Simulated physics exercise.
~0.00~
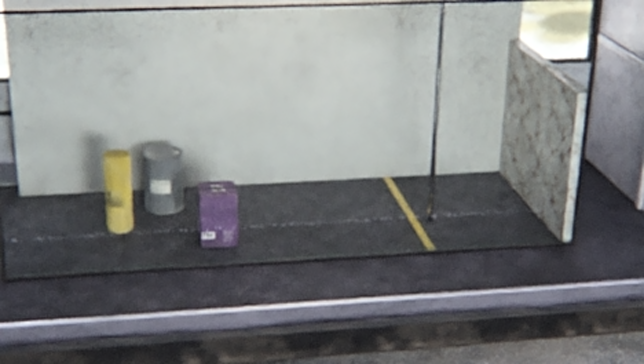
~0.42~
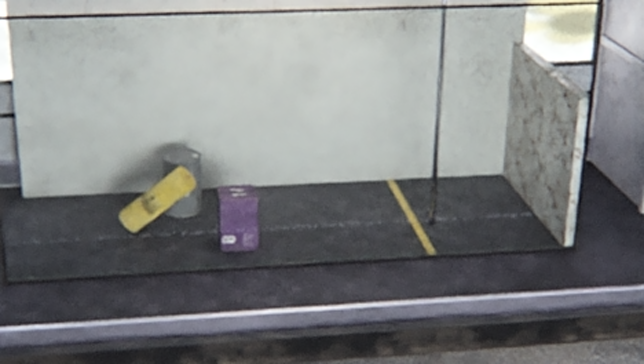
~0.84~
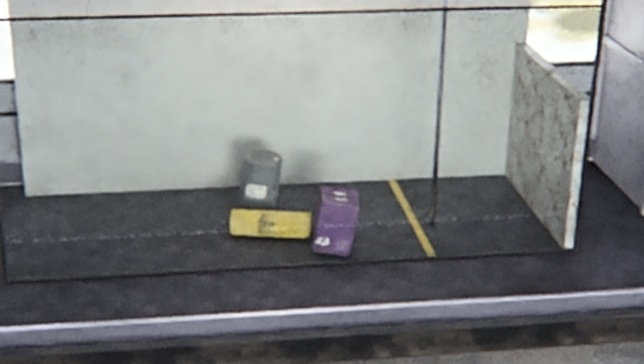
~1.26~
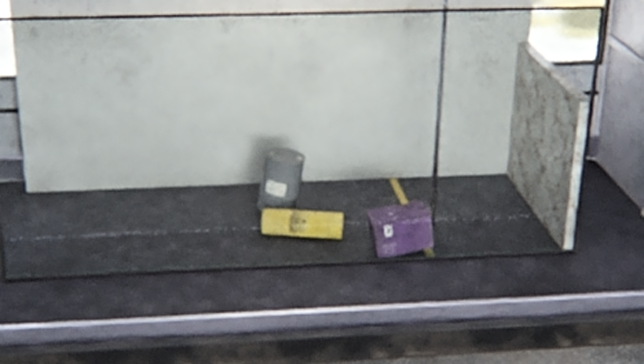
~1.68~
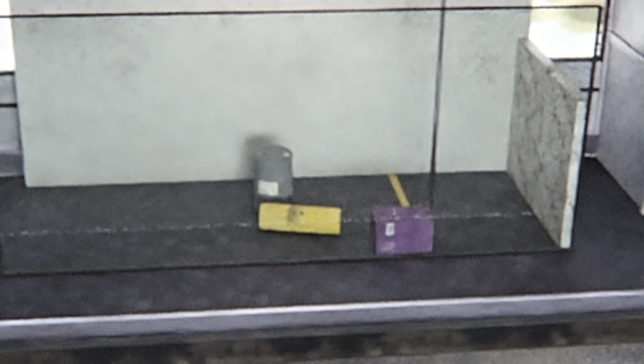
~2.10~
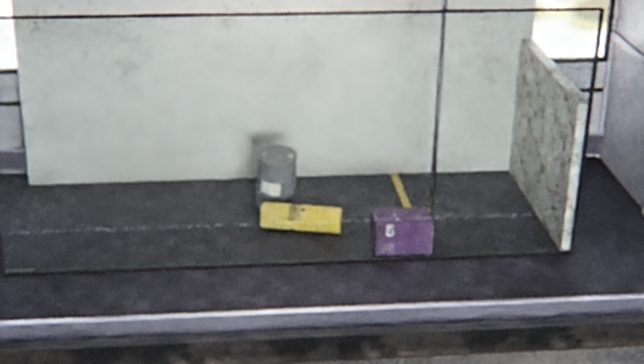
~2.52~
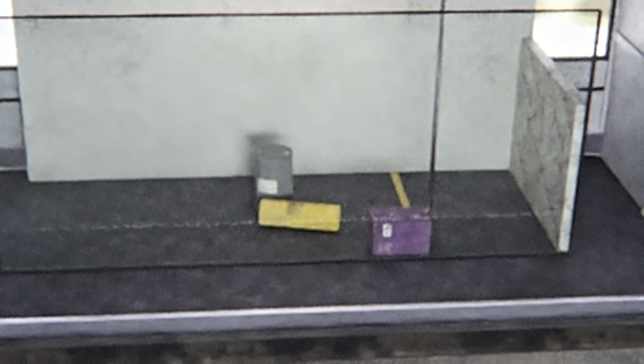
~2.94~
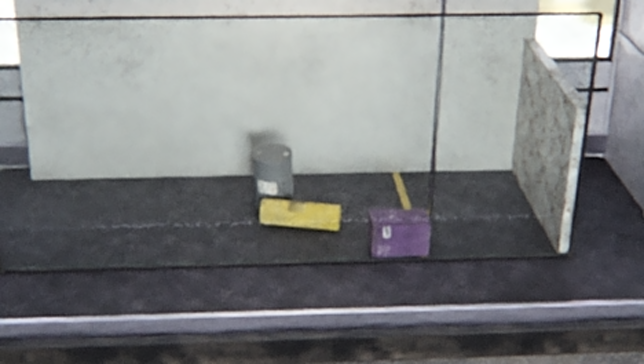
In the video, a purple pack, a yellow roll and a grey drum slide right across a dark bay floor; the roll topples first, then the pack tips onto its side and rests just short of the yellow line, while the drum briefly leans but stays upright behind the roll.
